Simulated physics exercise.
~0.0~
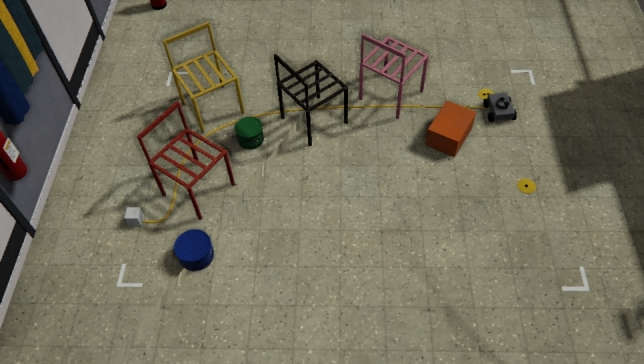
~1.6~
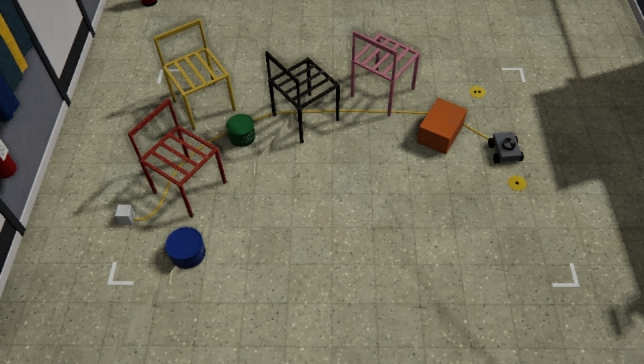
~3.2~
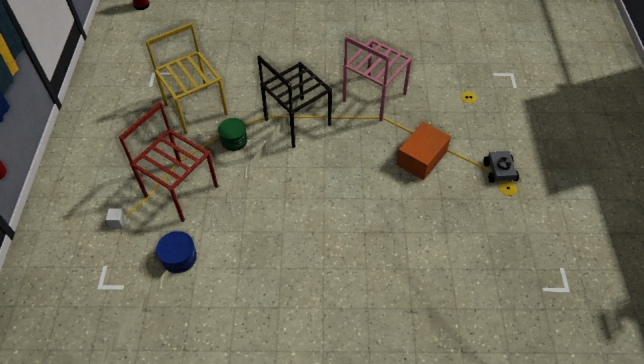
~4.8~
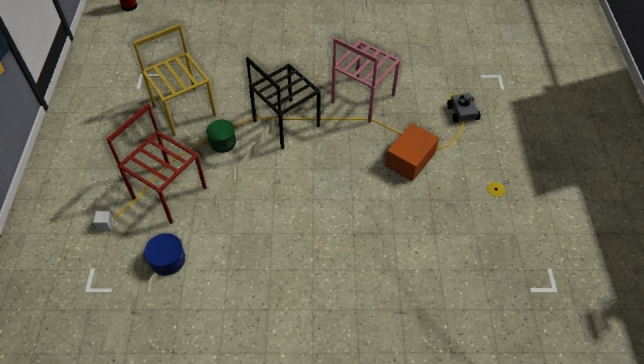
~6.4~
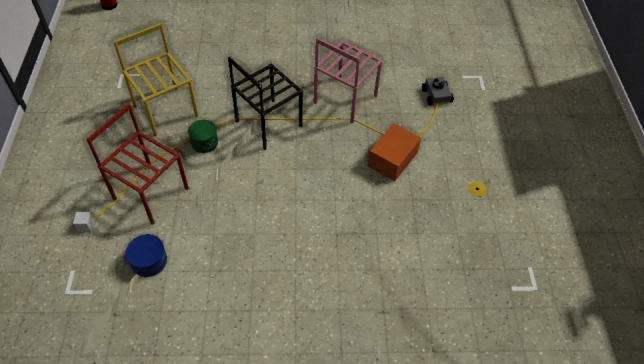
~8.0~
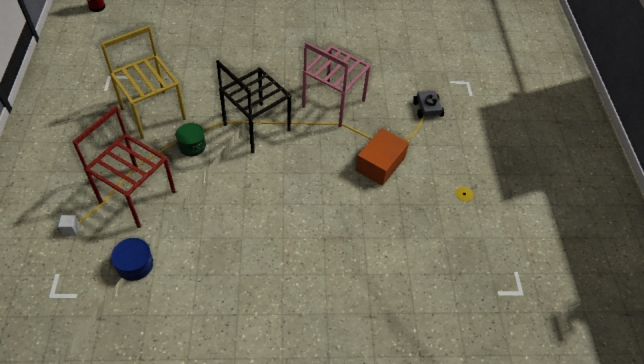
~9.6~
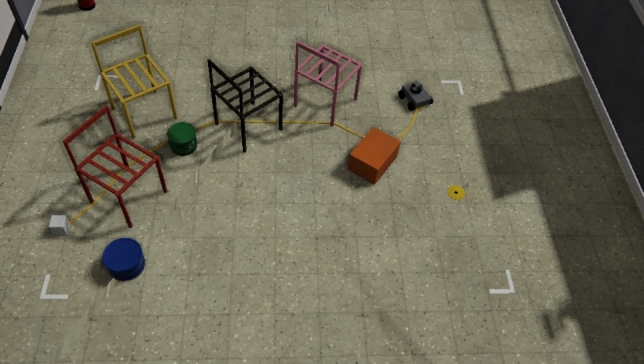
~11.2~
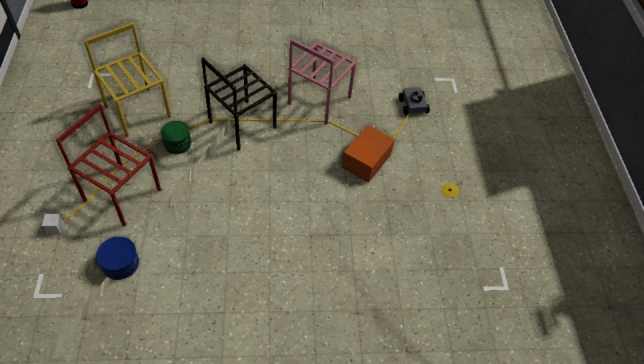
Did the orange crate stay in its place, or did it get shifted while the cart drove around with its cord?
The orange crate got shifted a little, while the yellow chair and the pink chair kept their places.
